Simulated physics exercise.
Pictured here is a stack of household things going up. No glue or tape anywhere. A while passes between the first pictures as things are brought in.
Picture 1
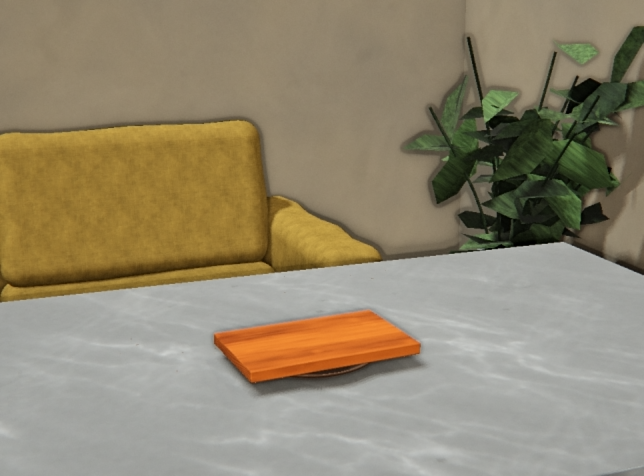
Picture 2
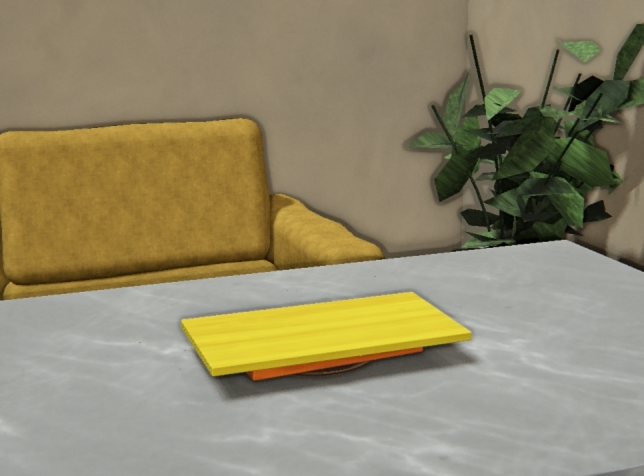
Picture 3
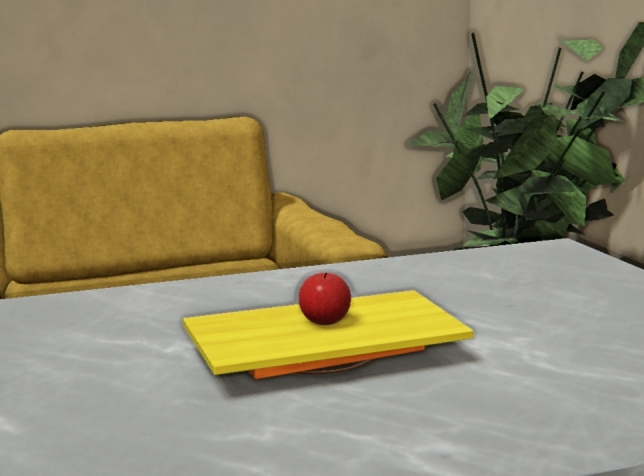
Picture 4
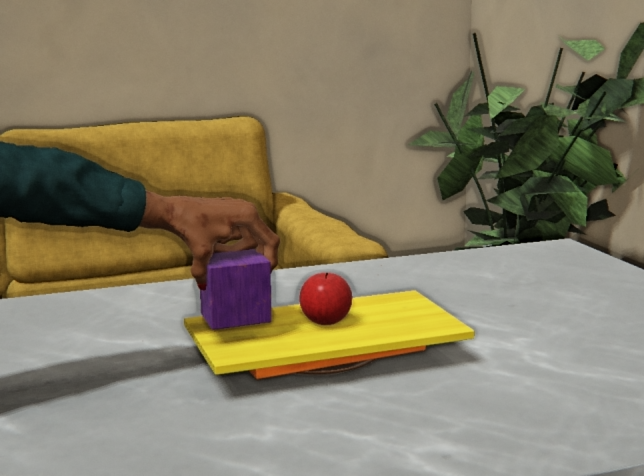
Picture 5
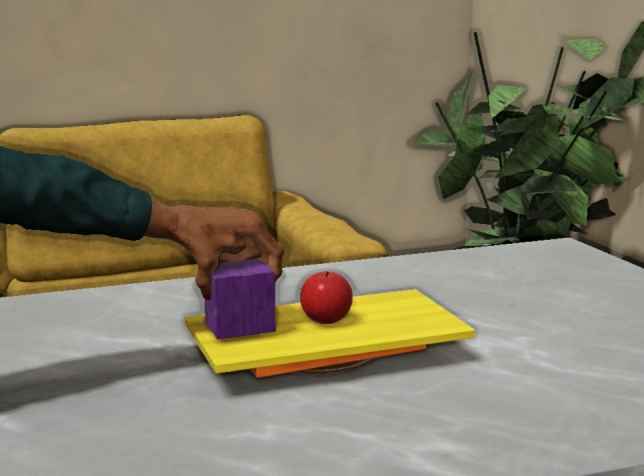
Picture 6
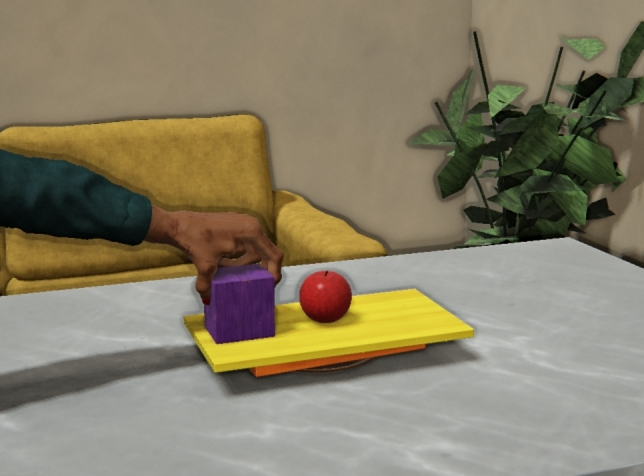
A stack of boards grows on a grey marbled table, viewed from slightly above by a nearly still camera, with a mustard-yellow sofa behind at left and a leafy green plant at right. A wide yellow board appears on top of a smaller orange one, followed by a red apple near its middle. A hand in a dark teal sleeve then lowers a purple block onto the yellow board's left side, still gripping it.
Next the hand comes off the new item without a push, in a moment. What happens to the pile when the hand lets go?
The pile stays balanced.
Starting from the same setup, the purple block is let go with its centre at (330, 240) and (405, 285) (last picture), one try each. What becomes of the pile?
In the first case it gives way; in the second case it holds.
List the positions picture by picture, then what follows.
In the first picture, the last thing is not in view yet.
In the second picture, the last thing is not in view yet.
In the third picture, the last thing is not in view yet; yellow board (325, 328).
In the fourth picture, coming down; purple block (235, 288).
In the fifth picture, coming down; purple block (239, 297); yellow board (327, 327).
In the sixth picture, set down, still held; purple block (239, 303).
Then, 0.20 s later than the last frame, all is still.
Then, 0.70 s later than the last frame, purple block resting near (239, 304).
When it is over, all 5 as before. End places, in pixels of the last picture, purple block near (239, 304). The pile keeps its balance.
